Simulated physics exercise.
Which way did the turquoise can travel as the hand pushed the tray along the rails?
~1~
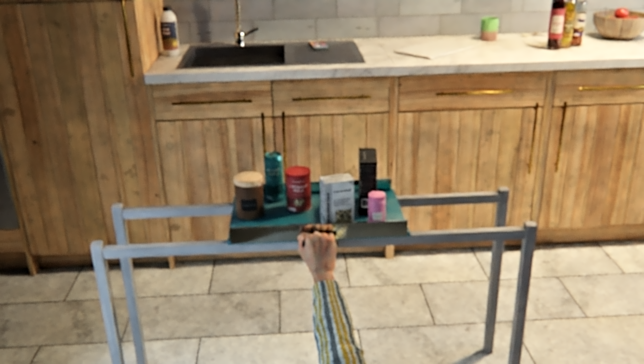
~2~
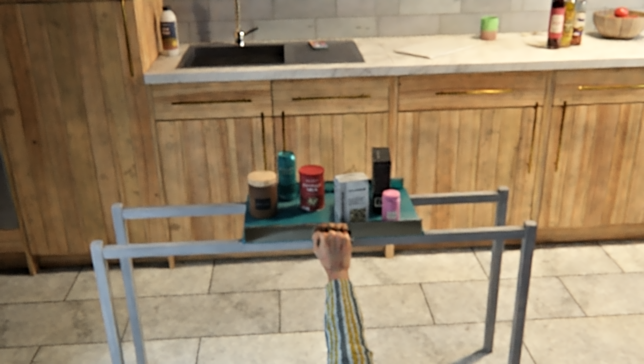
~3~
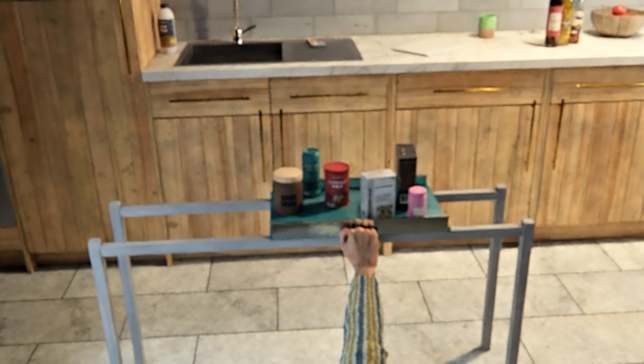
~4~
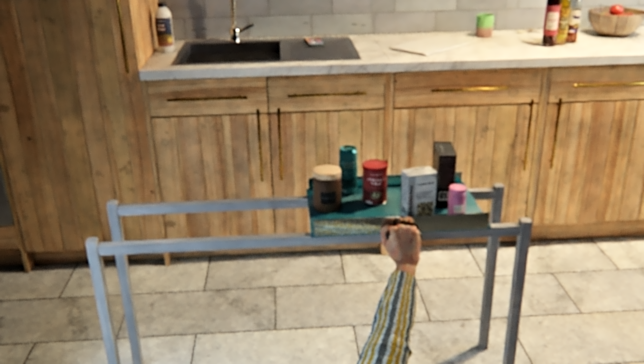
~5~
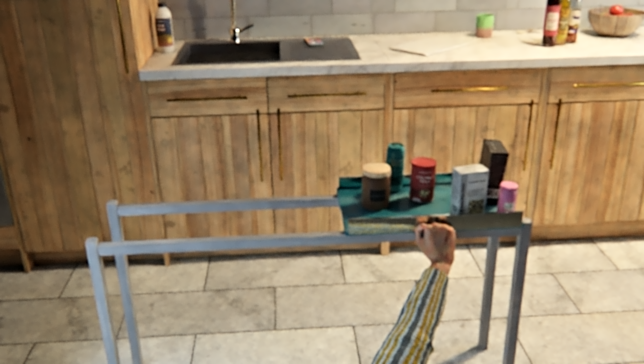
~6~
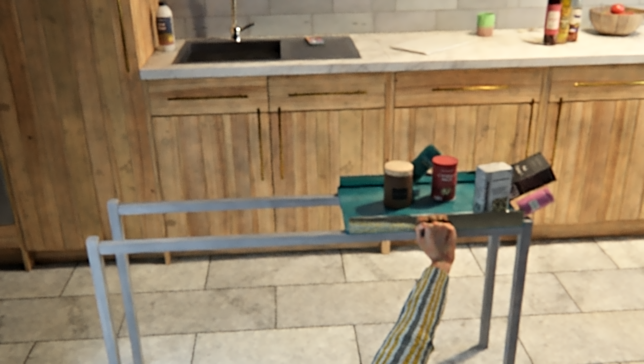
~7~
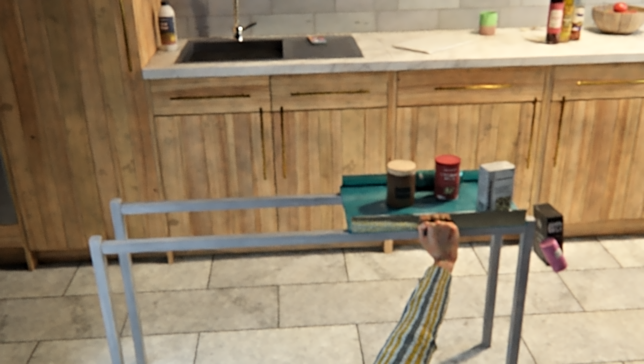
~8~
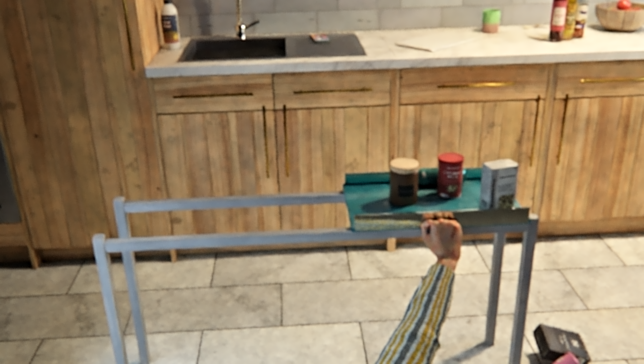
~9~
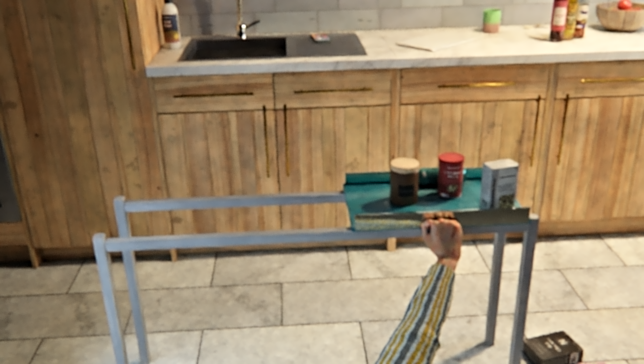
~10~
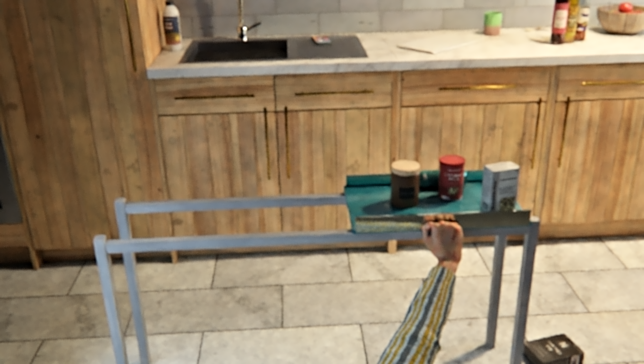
The turquoise can moved to the right along with the tray.
